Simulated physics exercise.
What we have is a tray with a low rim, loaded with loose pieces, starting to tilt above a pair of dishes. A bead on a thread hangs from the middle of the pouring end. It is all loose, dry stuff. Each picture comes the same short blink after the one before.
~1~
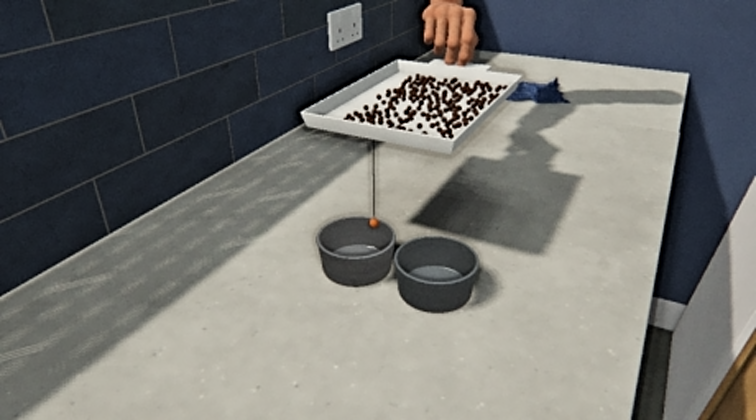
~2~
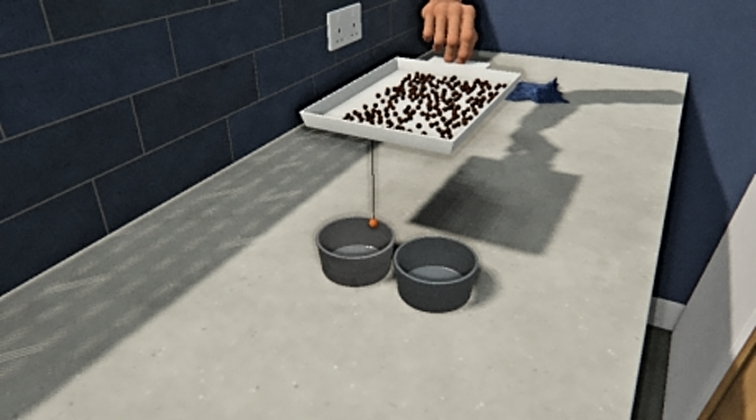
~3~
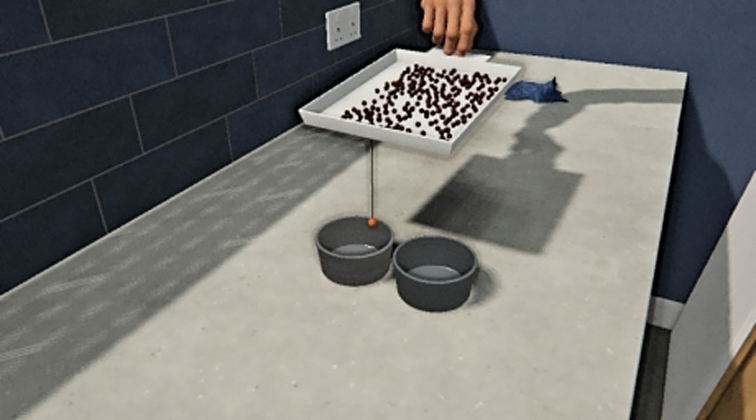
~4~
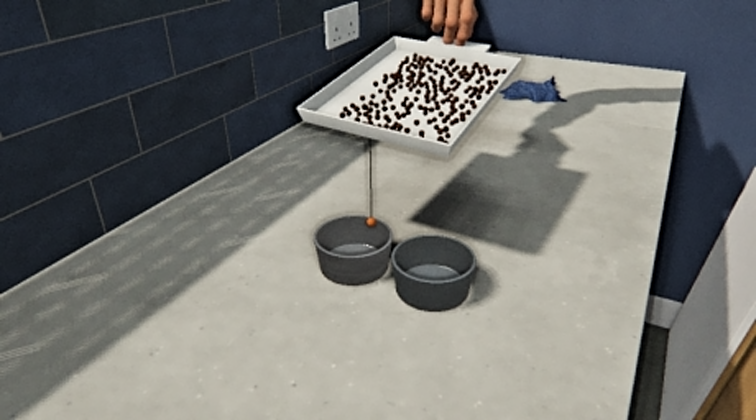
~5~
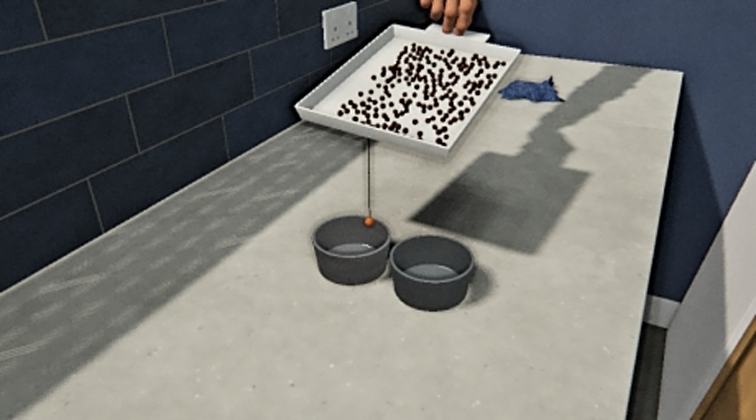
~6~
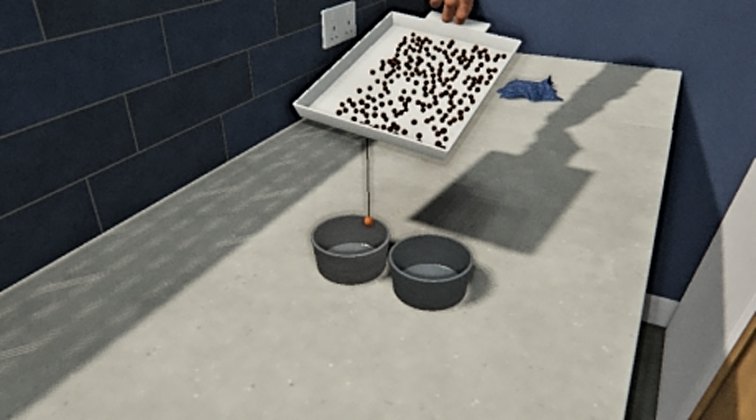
A white tray of small dark berries, held by a hand at its far end, tilts gradually toward its near right corner above two grey dishes, and the berries spread across it while an orange bead hangs on a thread.
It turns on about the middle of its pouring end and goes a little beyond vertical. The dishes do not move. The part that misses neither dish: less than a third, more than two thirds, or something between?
The two hold over two thirds of the load.
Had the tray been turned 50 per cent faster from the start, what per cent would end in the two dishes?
About 90 per cent.
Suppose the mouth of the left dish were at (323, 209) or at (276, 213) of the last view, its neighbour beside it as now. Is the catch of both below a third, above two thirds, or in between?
First under a third, then under a third.
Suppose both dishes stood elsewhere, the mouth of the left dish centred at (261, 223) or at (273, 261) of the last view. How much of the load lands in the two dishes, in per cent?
In turn 0 and 0 in a hundred.
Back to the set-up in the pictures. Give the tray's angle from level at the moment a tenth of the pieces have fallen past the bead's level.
At about 65°.
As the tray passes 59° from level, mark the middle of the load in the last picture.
At about (429, 143).
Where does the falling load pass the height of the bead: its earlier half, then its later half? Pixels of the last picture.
At about (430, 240), then at (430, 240).
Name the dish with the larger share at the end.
The winner is right.
Soon, tray tipped steeply; most on the tray; a stray few in the right dish; a stray few outside both; a small part in the air.
A while on, tray tipped right over; a small part on the tray; most in the right dish; a stray few outside both; a small part in the air.
Towards the end, tray tipped past a quarter turn; nearly all in the right dish; a stray few outside both.
Finally, tray tipped past a quarter turn; nearly all in the right dish; none in the left dish; a stray few outside both.
